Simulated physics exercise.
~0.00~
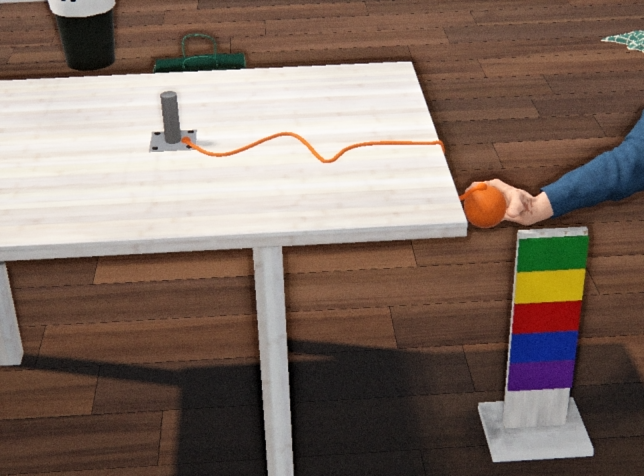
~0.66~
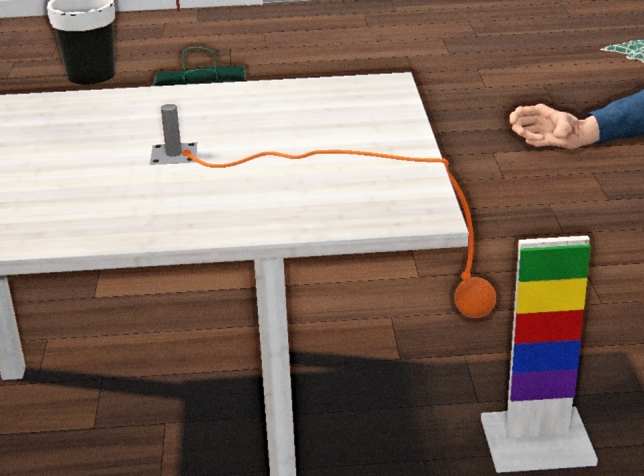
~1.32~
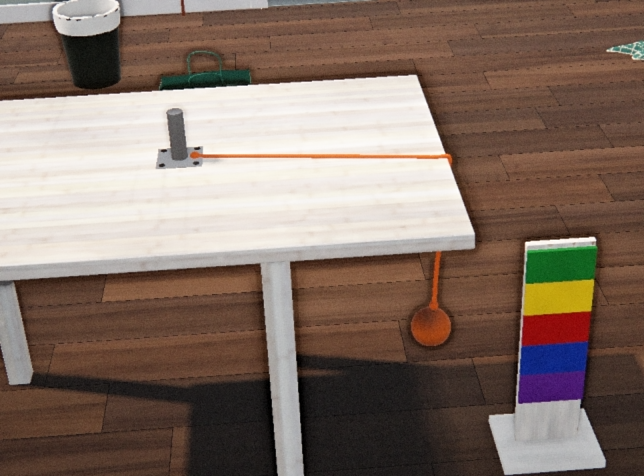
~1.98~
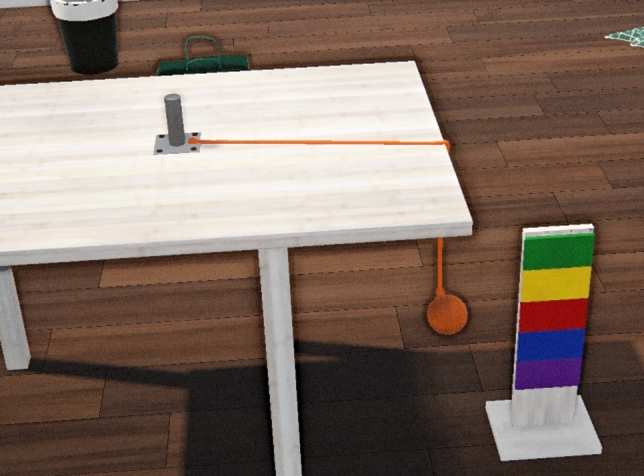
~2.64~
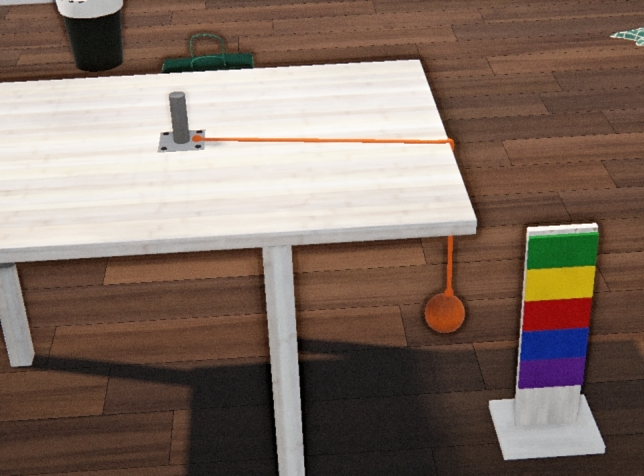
An orange ball on a slack cord dropped when a hand let go of it beside a white table, and the hand drew back out of view. The cord pulled tight over the edge, and the ball swung slightly, ending up hanging level with the red band on the striped board.
